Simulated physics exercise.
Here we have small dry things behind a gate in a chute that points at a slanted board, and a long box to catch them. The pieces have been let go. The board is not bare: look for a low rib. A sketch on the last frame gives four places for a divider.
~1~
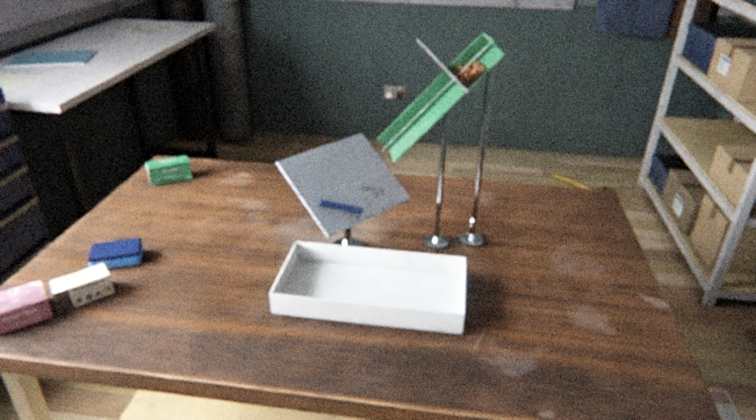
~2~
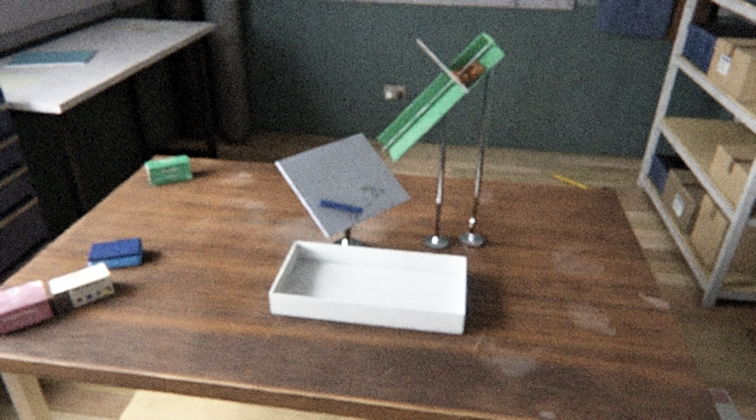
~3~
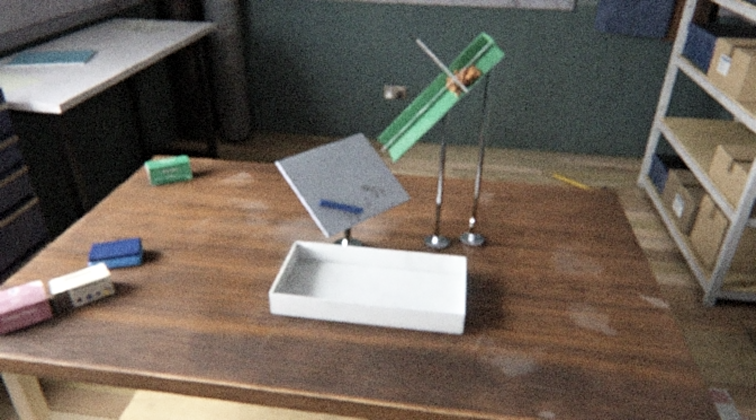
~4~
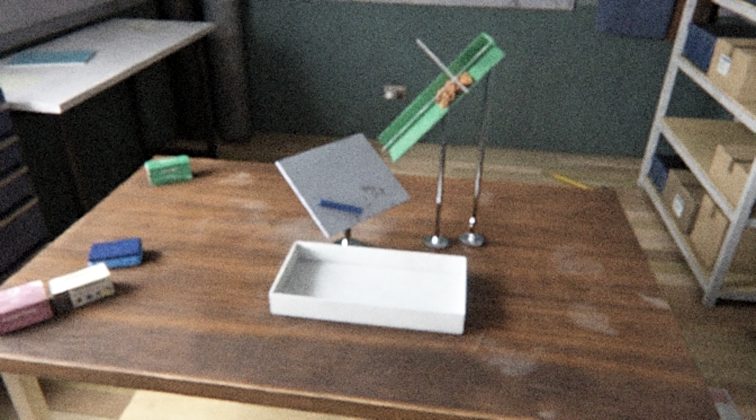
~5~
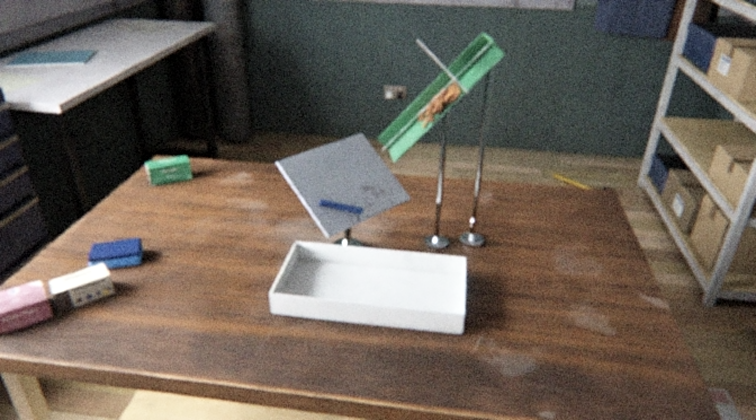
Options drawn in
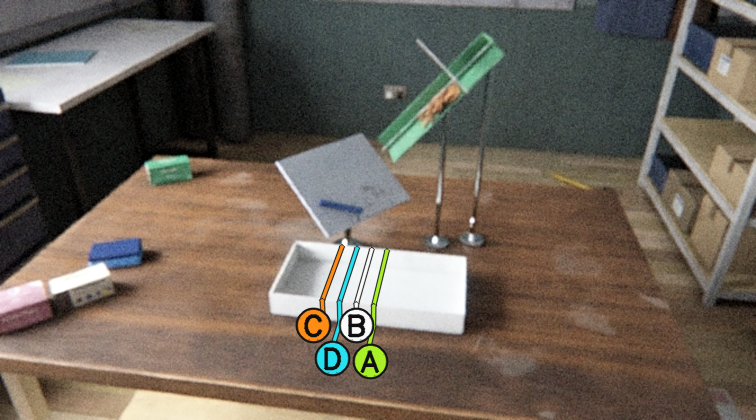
On a wooden workshop table, small orange-brown pieces sliding down a sloping green chute above a tilted grey board and an empty white box.
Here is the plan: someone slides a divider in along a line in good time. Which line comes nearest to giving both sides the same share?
A beats the others.
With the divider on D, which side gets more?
Right.
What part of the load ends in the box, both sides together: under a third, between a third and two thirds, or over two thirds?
About that: Between a third and two thirds.
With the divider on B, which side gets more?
Right.
On the marked copy, line A crosses the front rim at (373, 305); line B crosses the front rim at (356, 303); line C crosses the front rim at (322, 299); line D crosses the front rim at (339, 301).
For line A, of what is caught, about half on the left of the divider, about half on the right.
For line B, of what is caught, a small part on the left of the divider, most on the right.
For line C, of what is caught, a small part on the left of the divider, nearly all on the right.
For line D, of what is caught, a small part on the left of the divider, nearly all on the right.
